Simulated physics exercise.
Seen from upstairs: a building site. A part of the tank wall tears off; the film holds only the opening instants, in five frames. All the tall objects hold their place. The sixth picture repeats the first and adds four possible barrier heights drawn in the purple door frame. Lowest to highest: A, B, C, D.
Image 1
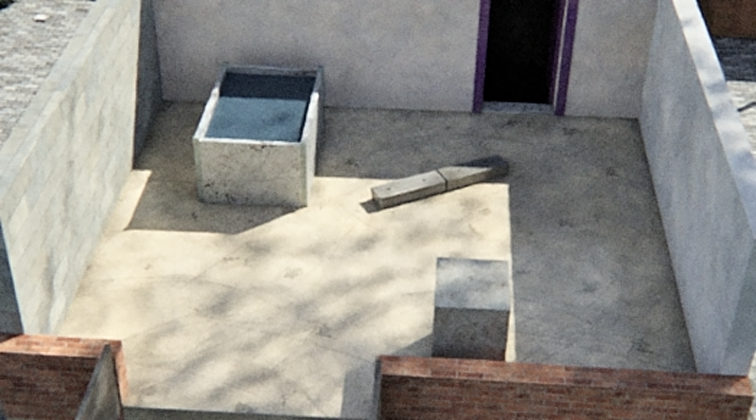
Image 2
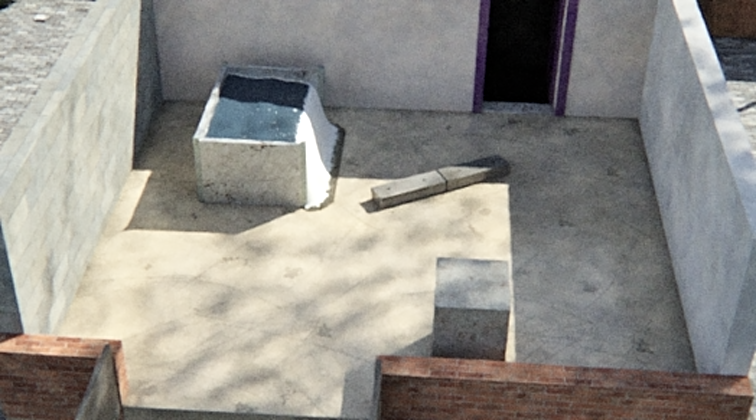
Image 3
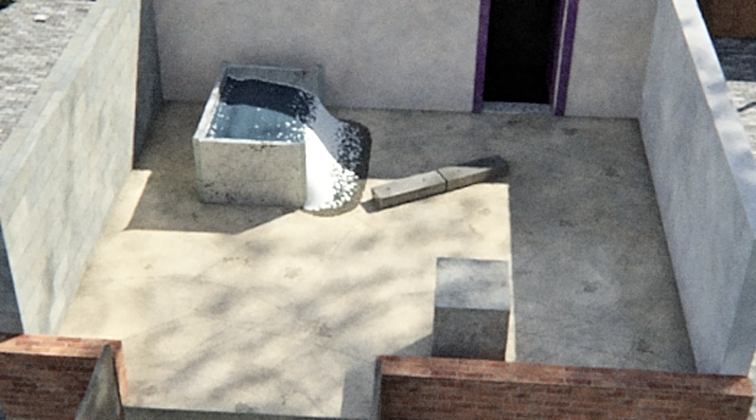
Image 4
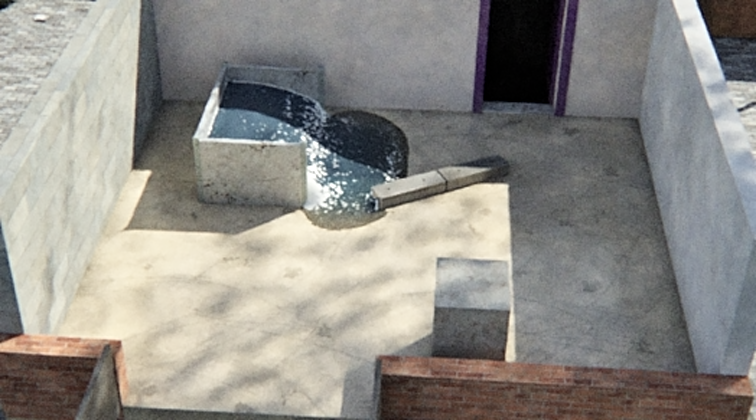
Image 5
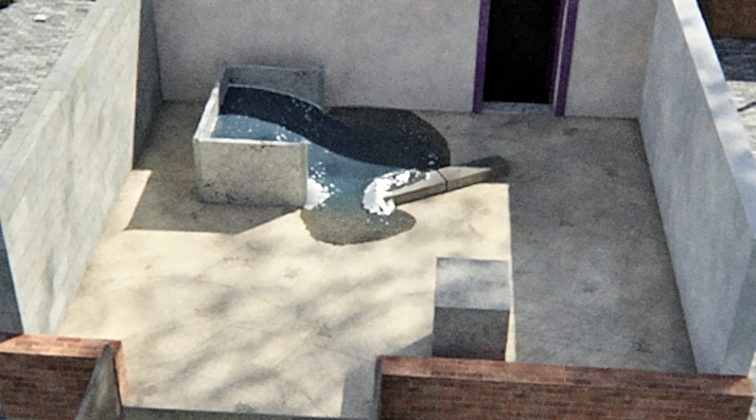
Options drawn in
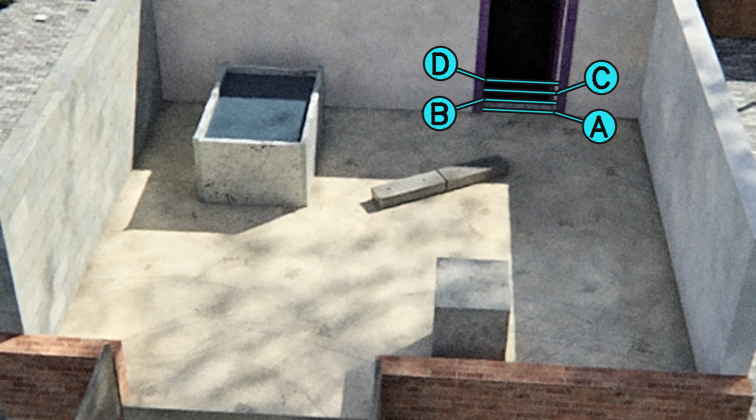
Water pours from the right side of a tank and spreads around a low concrete block.
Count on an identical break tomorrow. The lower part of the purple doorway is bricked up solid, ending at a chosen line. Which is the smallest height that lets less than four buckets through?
That is line B.
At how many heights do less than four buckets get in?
Three of the four.
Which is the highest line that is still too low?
A.
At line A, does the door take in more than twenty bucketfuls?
No, it does not.
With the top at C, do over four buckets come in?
No.
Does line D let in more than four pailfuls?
No.
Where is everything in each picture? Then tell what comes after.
In the first frame, water in the tank at rest, its middle at (262, 109); foot of the purple doorway at (518, 114); open gate at (248, 343).
In the second frame, 2 % of the ground under water, visible out to (315, 203).
In the third frame, 4 % of the ground under water, visible out to (330, 212).
In the fourth frame, 7 % of the ground under water, visible out to (362, 220).
In the fifth frame, 12 % of the ground under water, visible out to (396, 109).
In cyan, A at (518, 110); B at (519, 101); C at (520, 91); D at (521, 81); from the bottom up A, B, C, D.
For line A, about 10 bucketfuls get in.
For line B, a splash gets over, under a bucket.
For line C, nothing gets over.
For line D, nothing gets over.
